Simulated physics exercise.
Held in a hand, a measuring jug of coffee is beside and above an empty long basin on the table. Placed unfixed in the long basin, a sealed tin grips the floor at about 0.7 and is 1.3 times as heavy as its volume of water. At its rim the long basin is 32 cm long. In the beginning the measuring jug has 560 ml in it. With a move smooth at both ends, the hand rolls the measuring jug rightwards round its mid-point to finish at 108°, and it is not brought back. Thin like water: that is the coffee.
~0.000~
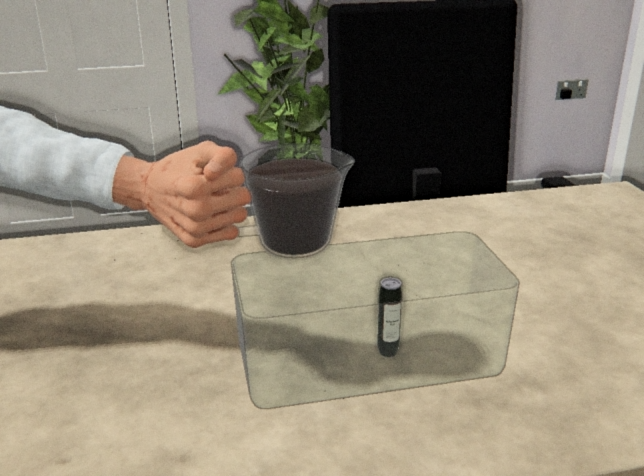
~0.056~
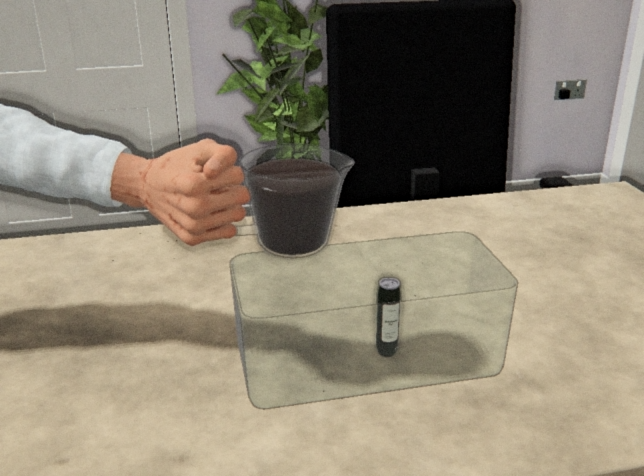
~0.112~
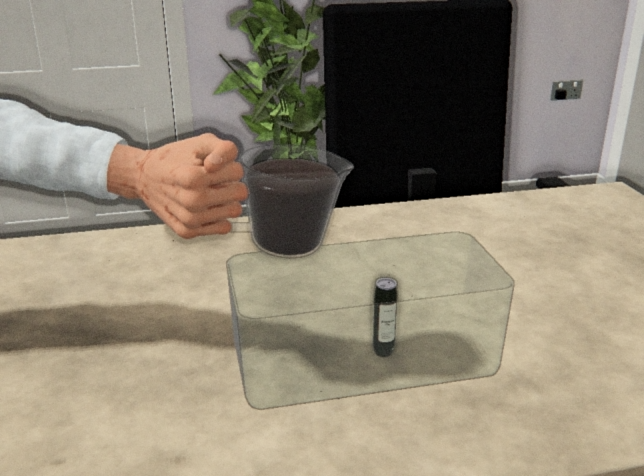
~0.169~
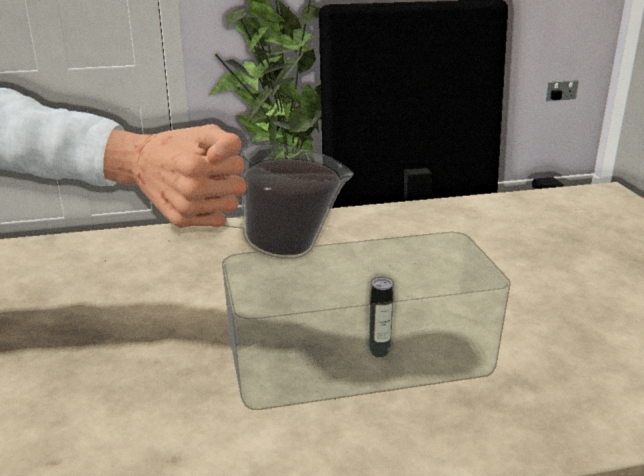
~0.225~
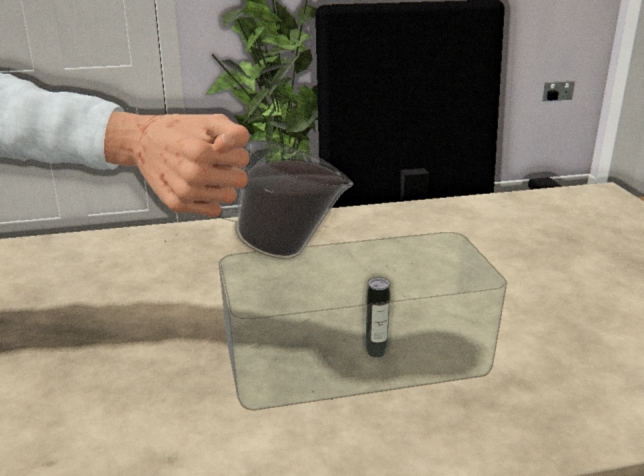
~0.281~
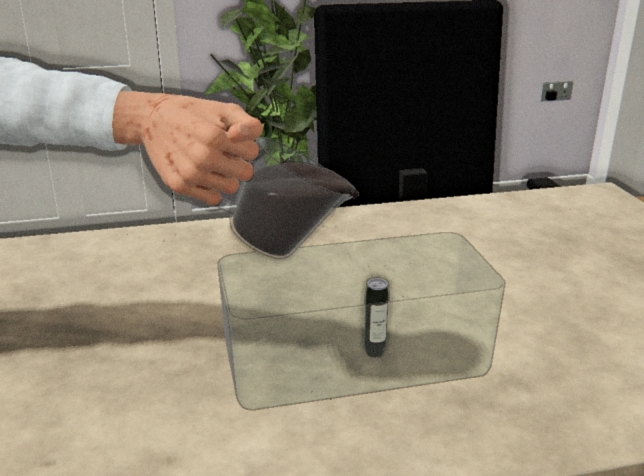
A hand tilts a jug of dark coffee rightwards above a long clear basin.
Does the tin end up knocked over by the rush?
My bet is it capsizes.
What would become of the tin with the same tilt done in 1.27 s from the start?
So the tin will tip over.
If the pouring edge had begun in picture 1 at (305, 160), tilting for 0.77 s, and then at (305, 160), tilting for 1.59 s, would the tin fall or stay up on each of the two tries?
First it keeps standing; then it remains upright.
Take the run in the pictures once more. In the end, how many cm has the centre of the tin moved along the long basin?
8.0 cm.
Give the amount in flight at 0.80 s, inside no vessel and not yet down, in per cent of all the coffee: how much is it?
Near 3 per cent, I'd say.
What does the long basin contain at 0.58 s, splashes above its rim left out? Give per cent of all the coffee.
Fraction in basin: Approx. 40%.
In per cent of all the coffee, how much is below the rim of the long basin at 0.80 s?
Roughly 94 percent of it.
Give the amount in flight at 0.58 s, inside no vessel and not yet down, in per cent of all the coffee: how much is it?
Close to 20 in a hundred.
Then, 0.58 s in, the tilt is 92° and 41 per cent is still to pour; the tin stands where it began.
Then, 0.80 s in, the tilt is 108° and 4 per cent is still to pour; the tin stands 2 cm from where it began.
Then, 1.02 s in, the tilt is 108° and 0 per cent is still to pour; the tin lies on its side.
Then, 1.27 s in, the tilt is 108° and 0 per cent is still to pour; the tin lies on its side.
Finally, the tin lies on its side.
